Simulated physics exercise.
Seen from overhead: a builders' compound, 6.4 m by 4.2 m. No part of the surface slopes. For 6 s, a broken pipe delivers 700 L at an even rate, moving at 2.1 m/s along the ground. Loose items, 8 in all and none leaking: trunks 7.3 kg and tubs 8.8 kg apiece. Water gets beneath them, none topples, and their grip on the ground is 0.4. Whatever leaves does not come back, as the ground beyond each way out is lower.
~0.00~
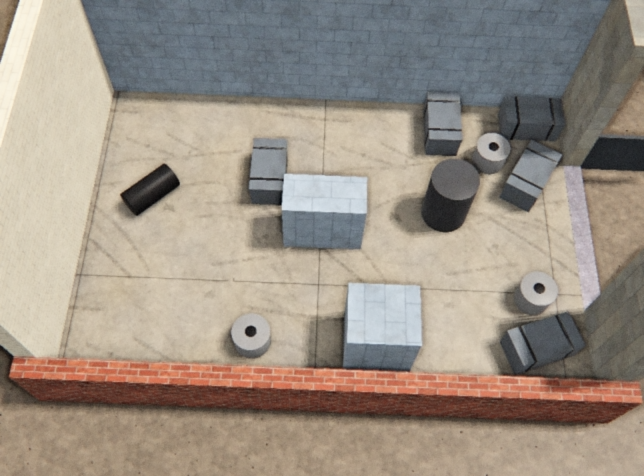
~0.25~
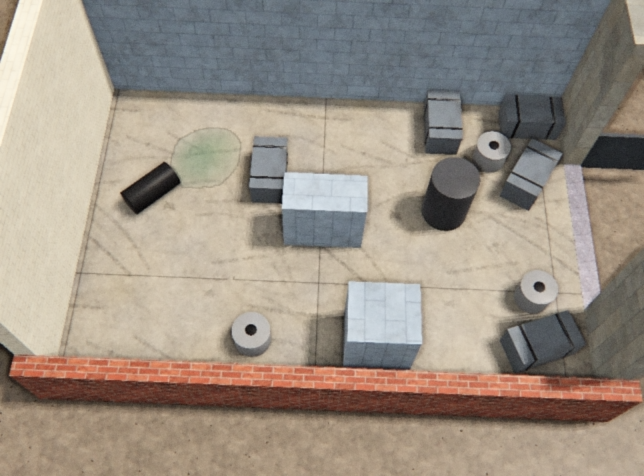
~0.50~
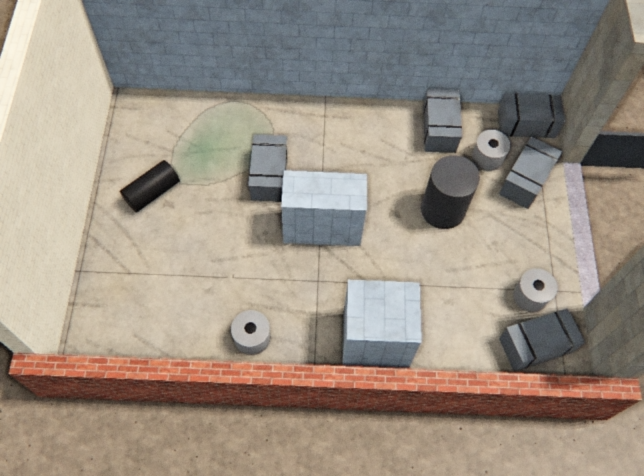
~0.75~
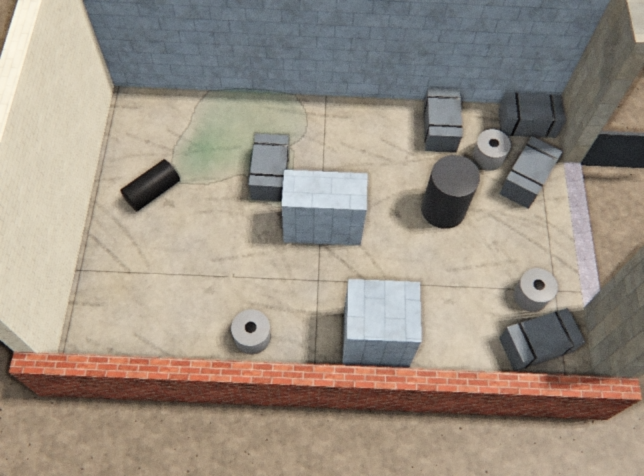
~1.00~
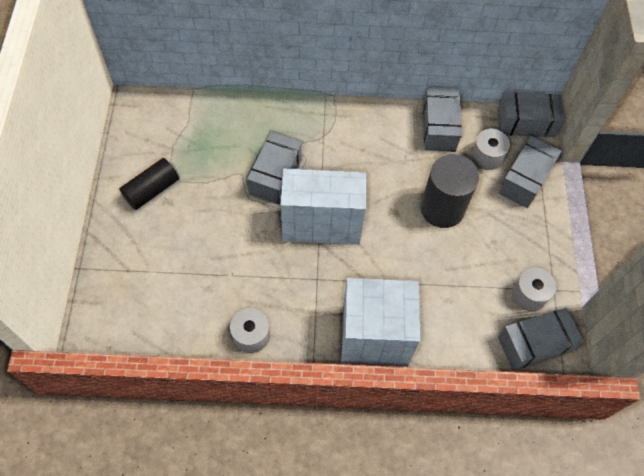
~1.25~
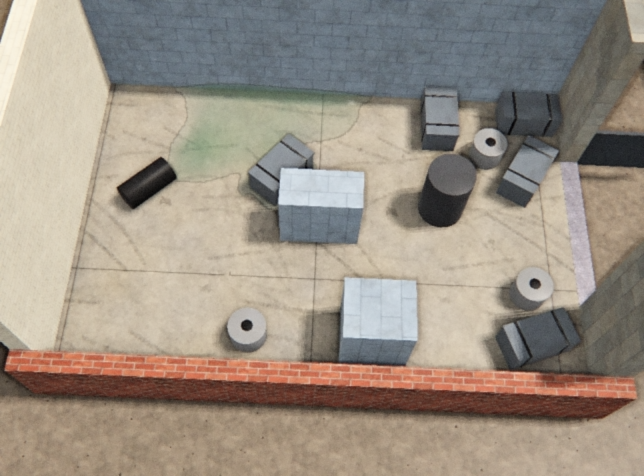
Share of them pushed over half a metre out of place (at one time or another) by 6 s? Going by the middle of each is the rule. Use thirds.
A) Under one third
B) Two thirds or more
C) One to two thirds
Answer: C.
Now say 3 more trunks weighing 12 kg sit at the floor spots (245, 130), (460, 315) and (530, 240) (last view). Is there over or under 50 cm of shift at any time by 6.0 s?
The three, in turn, come out beyond it, within it and within it.
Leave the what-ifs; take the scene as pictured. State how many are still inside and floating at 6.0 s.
It comes to 2.
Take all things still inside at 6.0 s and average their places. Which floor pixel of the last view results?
I'd say about (462, 245) in the last view.
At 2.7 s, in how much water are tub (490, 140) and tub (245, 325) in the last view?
Some 1 cm at the first, some 0 cm at the second.
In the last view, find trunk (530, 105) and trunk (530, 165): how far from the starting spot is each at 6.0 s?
Log: Item 1 at 40 cm, item 2 washed out.
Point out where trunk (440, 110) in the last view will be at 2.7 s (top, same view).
(473, 115) or thereabouts.
After 1.8 s 0 of 8 are over 50 cm from their spots; 0 afloat.
After 2.7 s 0 of 8 are over 50 cm from their spots; 0 afloat.
After 4.2 s 1 of 8 are over 50 cm from their spots; 2 afloat.
After 6.0 s 3 of 8 are over 50 cm from their spots, and 3 have been at some point; 2 afloat.
